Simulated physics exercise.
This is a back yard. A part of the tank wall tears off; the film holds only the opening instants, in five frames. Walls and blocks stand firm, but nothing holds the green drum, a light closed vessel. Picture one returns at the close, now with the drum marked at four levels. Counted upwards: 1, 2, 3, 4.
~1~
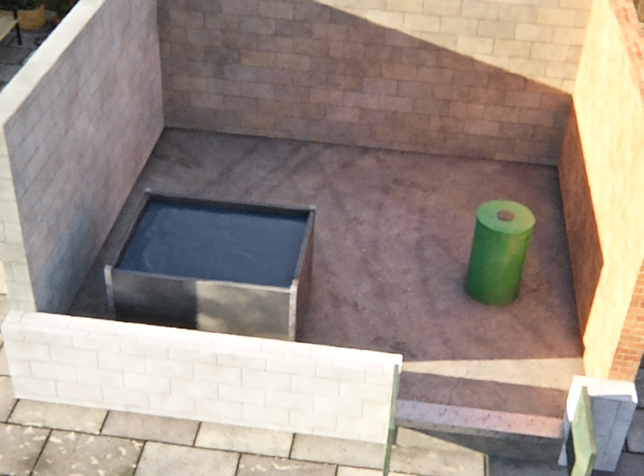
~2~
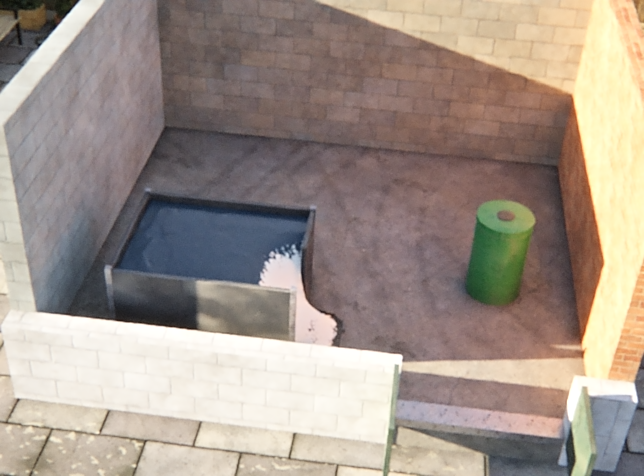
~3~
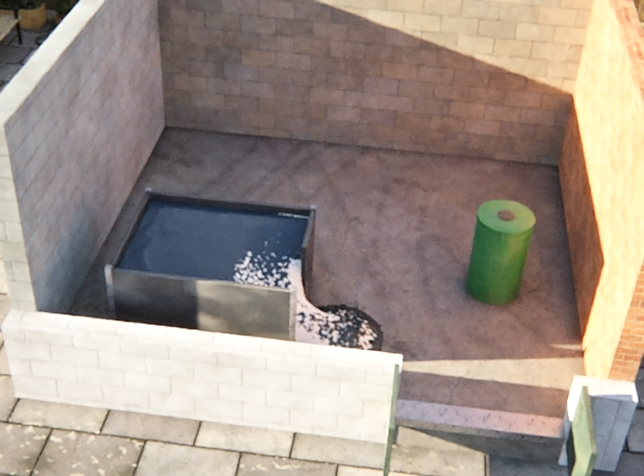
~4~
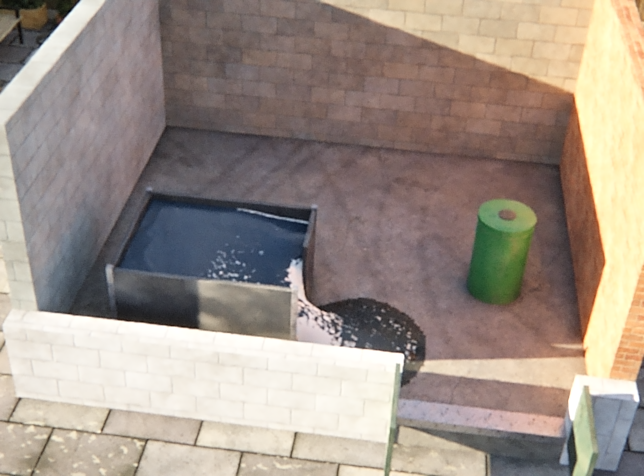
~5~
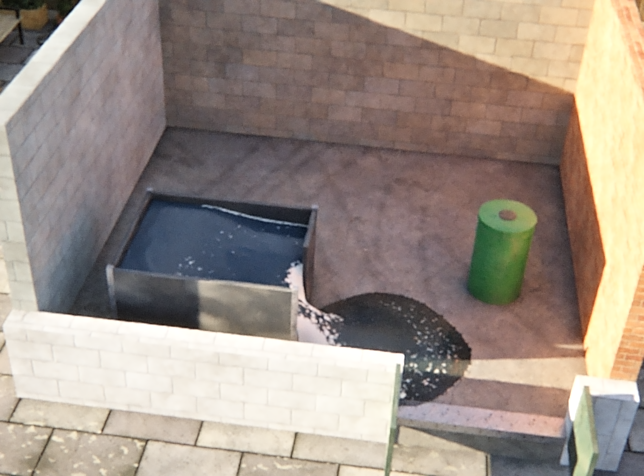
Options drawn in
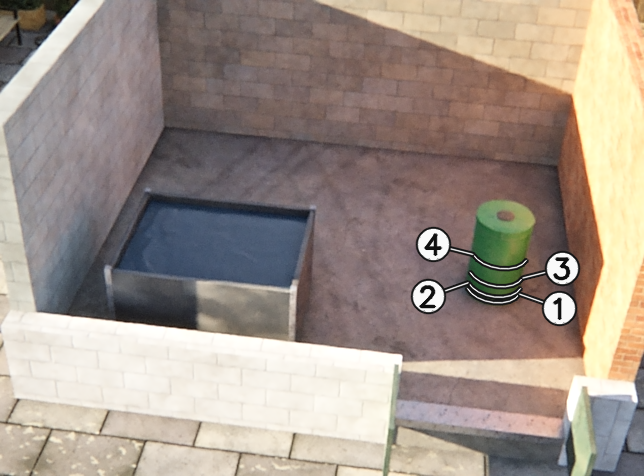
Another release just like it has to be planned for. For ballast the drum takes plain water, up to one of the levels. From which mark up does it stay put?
3 is the one.
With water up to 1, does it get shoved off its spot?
Yes.
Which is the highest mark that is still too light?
It is 2.
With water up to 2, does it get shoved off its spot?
Yes, it does.
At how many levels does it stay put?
Two of them.
On the marked copy, 1 at (493, 302); 2 at (494, 297); 3 at (496, 286); 4 at (500, 268); from the bottom up 1, 2, 3, 4.
For mark 1, it is pushed about 6 times its own width away.
For mark 2, it is pushed about its own width away.
For mark 3, it does not move.
For mark 4, it does not move.
